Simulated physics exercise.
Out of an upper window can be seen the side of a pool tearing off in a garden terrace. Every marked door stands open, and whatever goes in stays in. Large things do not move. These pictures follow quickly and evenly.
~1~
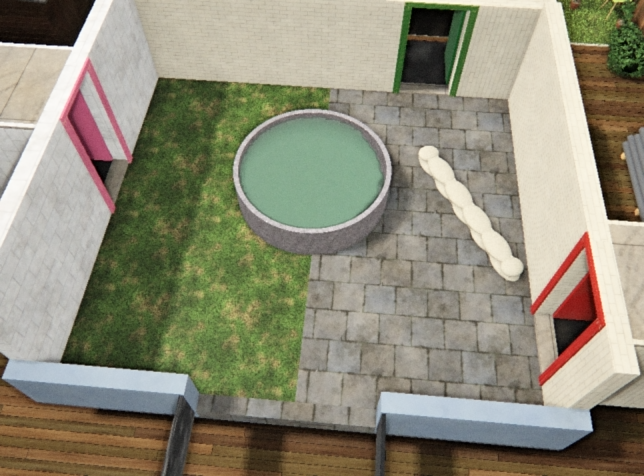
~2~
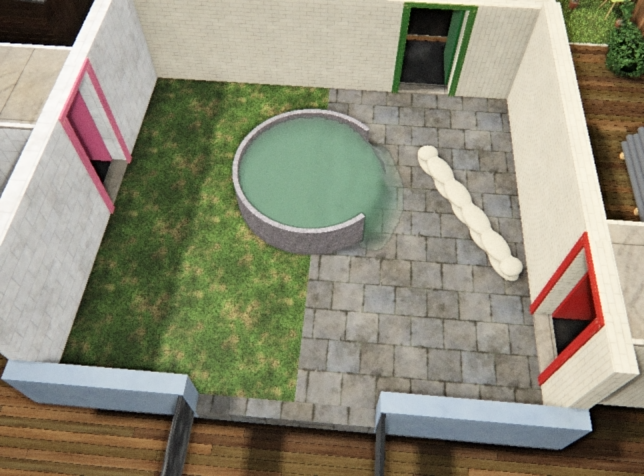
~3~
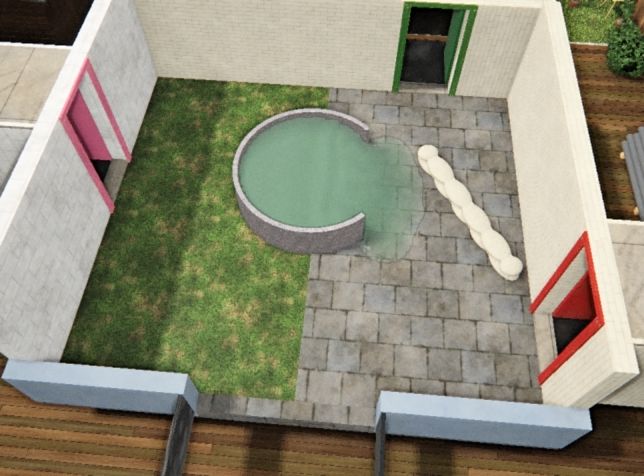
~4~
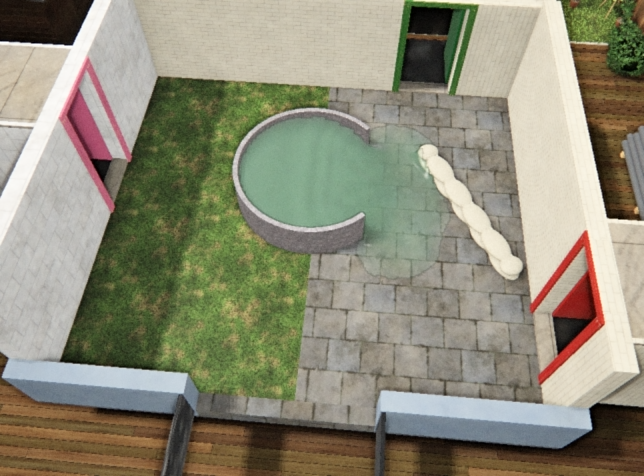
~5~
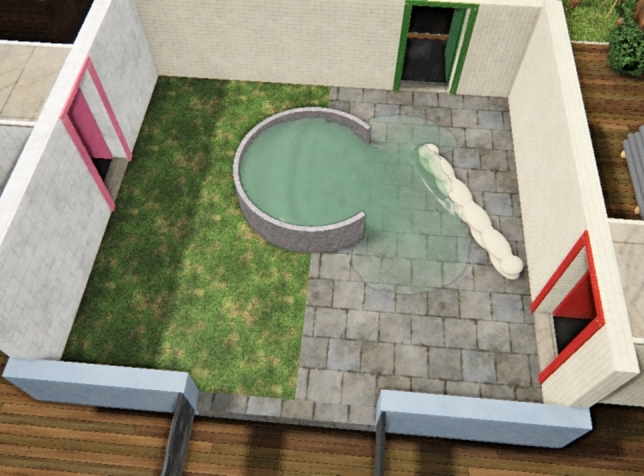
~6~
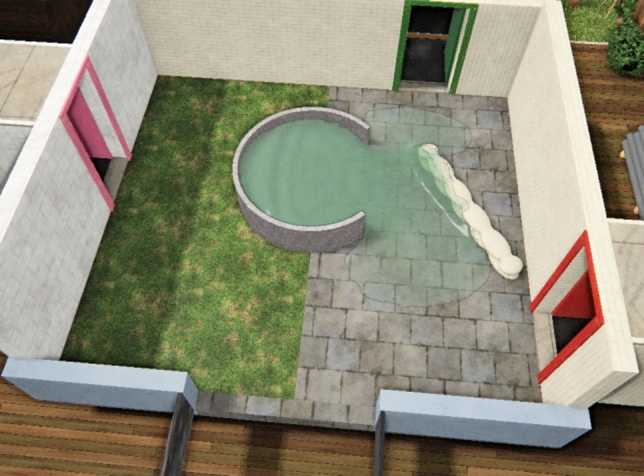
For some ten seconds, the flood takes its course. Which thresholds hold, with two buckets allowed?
In order: The green door passes two buckets; the red door passes two buckets; the pink door does not pass two buckets.
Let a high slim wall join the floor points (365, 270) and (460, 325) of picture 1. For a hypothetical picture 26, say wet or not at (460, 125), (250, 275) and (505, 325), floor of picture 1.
In that order: Covered, free of water, awash.
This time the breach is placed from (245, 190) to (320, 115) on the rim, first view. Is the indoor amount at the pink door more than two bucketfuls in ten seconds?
Checking each one, pink overshoots.
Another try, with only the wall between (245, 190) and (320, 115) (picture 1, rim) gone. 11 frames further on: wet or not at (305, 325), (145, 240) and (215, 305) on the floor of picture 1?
Bone-dry, submerged, bone-dry.
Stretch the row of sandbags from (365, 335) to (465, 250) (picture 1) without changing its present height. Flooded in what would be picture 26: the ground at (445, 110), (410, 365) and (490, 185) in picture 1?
Readings in sequence: Wet through / wet through / wet through.
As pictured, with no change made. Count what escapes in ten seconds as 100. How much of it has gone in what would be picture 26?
Somewhere around 30 per cent, I'd say.
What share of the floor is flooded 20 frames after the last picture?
It should be close to 45 %.
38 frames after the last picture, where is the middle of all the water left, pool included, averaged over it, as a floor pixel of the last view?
Roughly (386, 243) in the last picture.
A moment on, water covers 25 % of the floor; the green door wet at the sill, nothing in, the red door wet at the sill, nothing in, the pink door not reached.
Next, water covers 35 % of the floor; the green door over two buckets in, the red door over two buckets in, the pink door not reached.
Then, water covers 45 % of the floor; the green door far over two buckets in, the red door over two buckets in, the pink door not reached.
Later, water covers 70 % of the floor; the green door far over two buckets in, the red door far over two buckets in, the pink door not reached.
In the end, water covers 90 % of the floor; the green door far over two buckets in, the red door far over two buckets in, the pink door not reached.
